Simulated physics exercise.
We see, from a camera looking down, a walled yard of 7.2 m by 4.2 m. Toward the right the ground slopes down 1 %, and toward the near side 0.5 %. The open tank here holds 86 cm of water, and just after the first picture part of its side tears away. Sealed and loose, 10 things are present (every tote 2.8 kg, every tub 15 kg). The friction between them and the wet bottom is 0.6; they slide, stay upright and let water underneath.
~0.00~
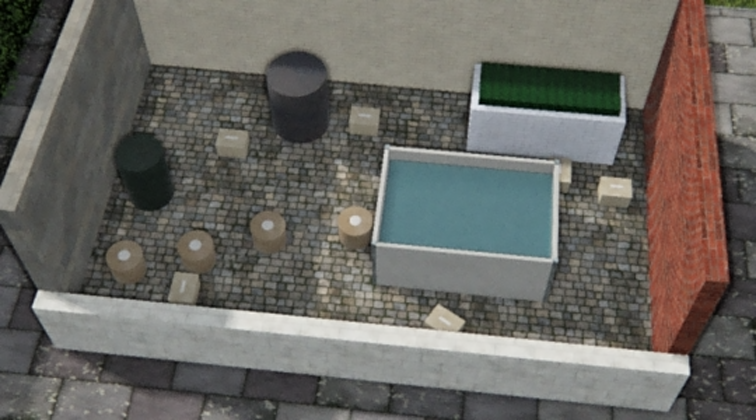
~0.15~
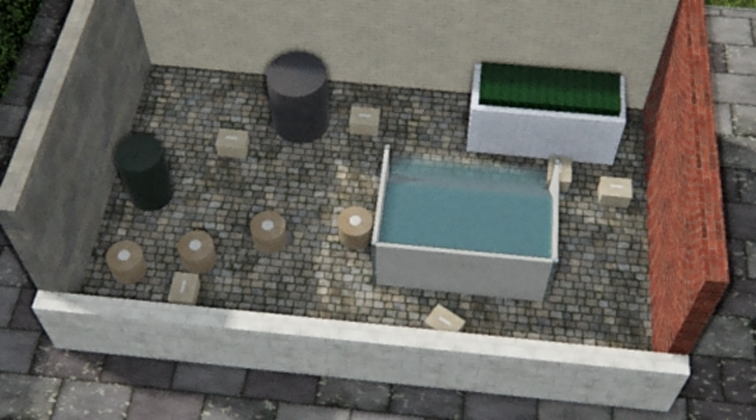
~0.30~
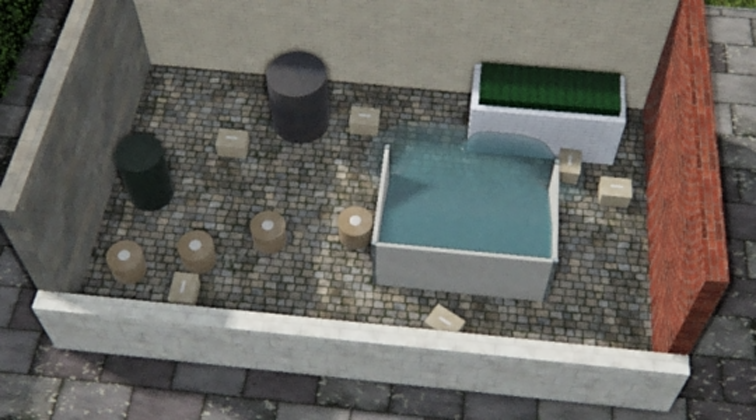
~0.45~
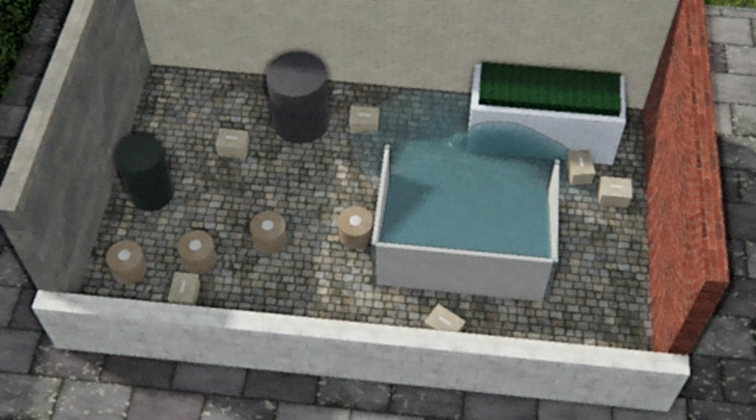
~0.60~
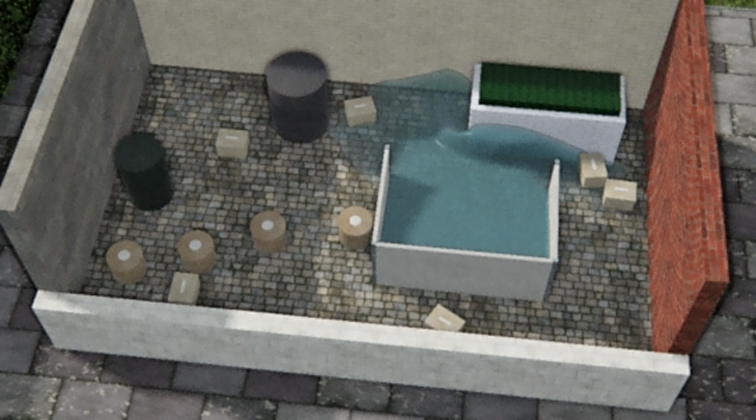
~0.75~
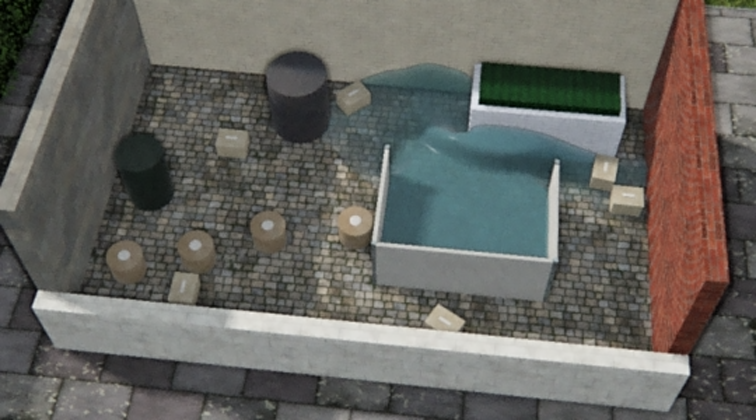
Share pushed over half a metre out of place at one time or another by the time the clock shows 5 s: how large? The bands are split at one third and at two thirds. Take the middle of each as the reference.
It falls between one and two thirds.
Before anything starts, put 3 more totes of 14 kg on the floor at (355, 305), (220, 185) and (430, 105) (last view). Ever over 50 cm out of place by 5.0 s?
Outcome: Stays within first, stays within next, breaks the threshold last.
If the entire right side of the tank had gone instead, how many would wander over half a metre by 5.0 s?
Then it comes to 8 of them.
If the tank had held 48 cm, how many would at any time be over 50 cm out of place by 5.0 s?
It would come to 4 of them.
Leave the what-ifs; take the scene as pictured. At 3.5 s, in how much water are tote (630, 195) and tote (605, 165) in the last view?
I'd estimate 8 cm for the first and 6 cm for the second.
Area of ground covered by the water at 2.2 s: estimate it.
Flooded: Near 17 m2.
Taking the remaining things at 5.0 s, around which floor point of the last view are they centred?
Mean position: Approximately (239, 251).
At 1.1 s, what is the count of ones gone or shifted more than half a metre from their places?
My count gives 3.
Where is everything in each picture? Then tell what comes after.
In the first frame, a tote at (560, 169) rests on the ground; a tote at (364, 116) rests on the ground; water covers 3.0 m2; 0 of 10 have shifted.
In the second frame, a tote at (560, 169), on the bottom; a tote at (364, 116) rests on the ground; water covers 4.3 m2; 0 of 10 have shifted.
In the third frame, a tote at (570, 161), on the bottom, 19 cm from its start; a tote at (364, 116) rests on the ground; water covers 5.5 m2; 1 of 10 have shifted.
In the fourth frame, a tote at (581, 162), on the bottom, 31 cm from its start; a tote at (364, 115), on the bottom; 6.7 m2 under water; 1 of 10 have shifted.
In the fifth frame, a tote at (594, 165), on the bottom, 45 cm from its start; a tote at (360, 106), on the bottom, 17 cm from its start; water covers 7.2 m2; 3 of 10 have shifted.
In the sixth frame, a tote at (606, 167) rests on the ground, 60 cm from its start; a tote at (353, 93) rests on the ground, 42 cm from its start; water covers 7.8 m2; 3 of 10 have shifted.
After 1.1 s 3 of 10 are over 50 cm from their spots; 1 afloat.
After 2.2 s 3 of 10 are over 50 cm from their spots; 2 afloat.
After 3.5 s 4 of 10 are over 50 cm from their spots; 5 afloat.
After 5.0 s 4 of 10 are over 50 cm from their spots, and 4 have been at some point; 6 afloat.
